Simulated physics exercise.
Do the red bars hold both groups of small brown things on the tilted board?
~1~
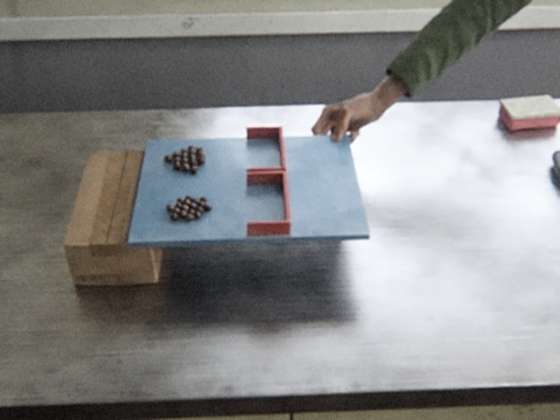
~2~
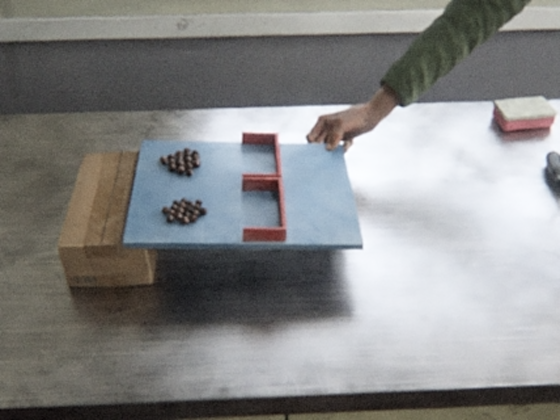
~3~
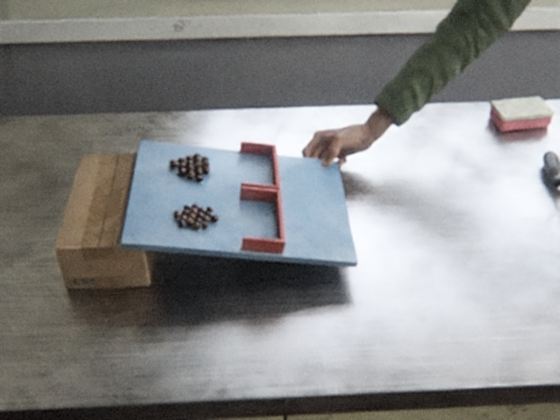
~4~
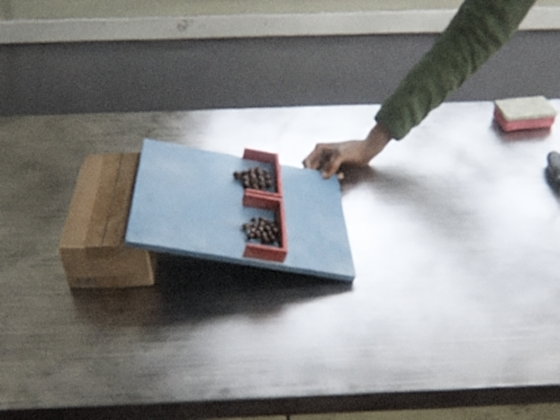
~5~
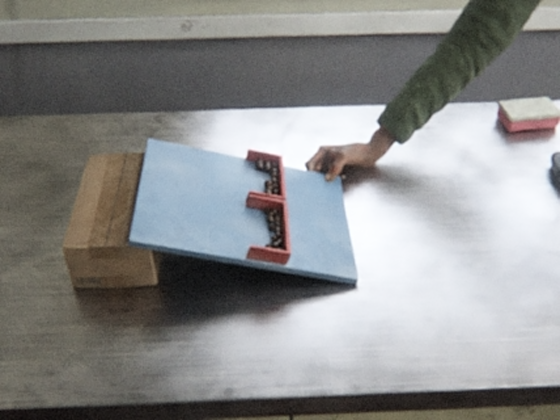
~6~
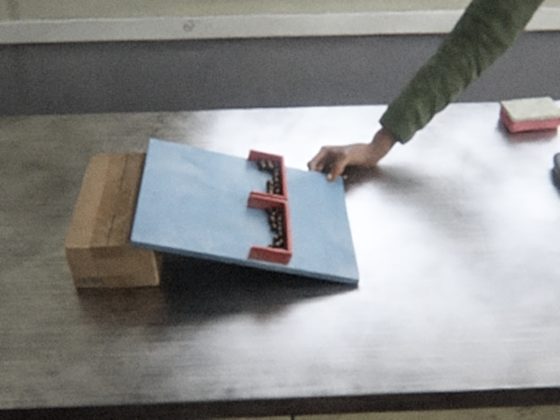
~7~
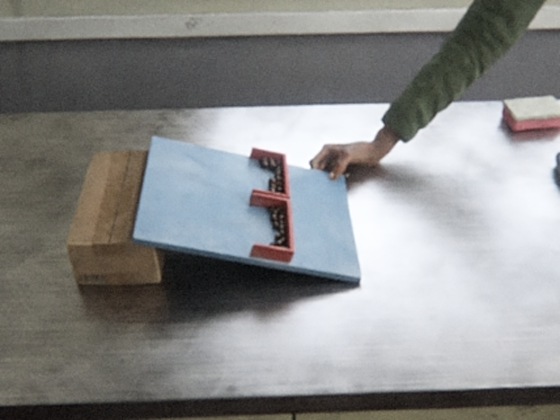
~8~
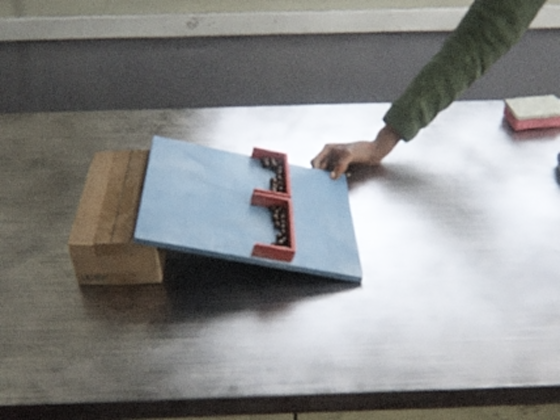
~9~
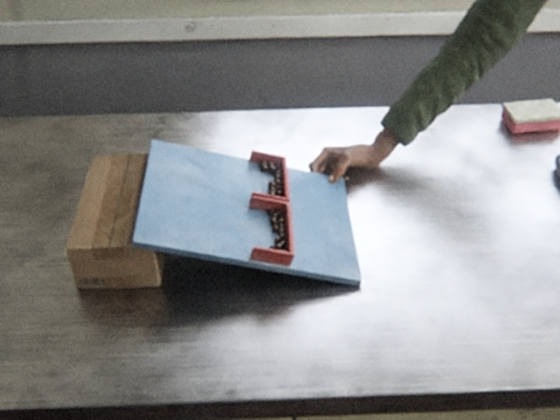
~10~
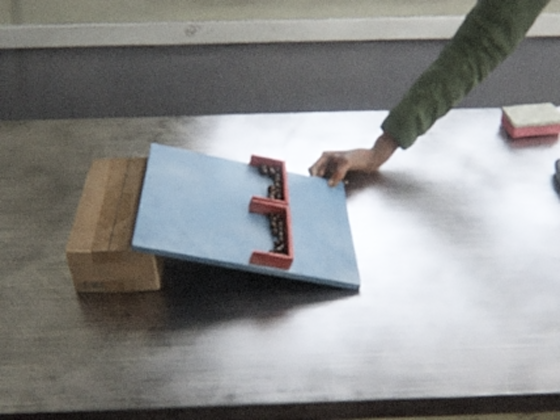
Yes, both the nearer and the farther group are stopped by their red bars and stay gathered there.
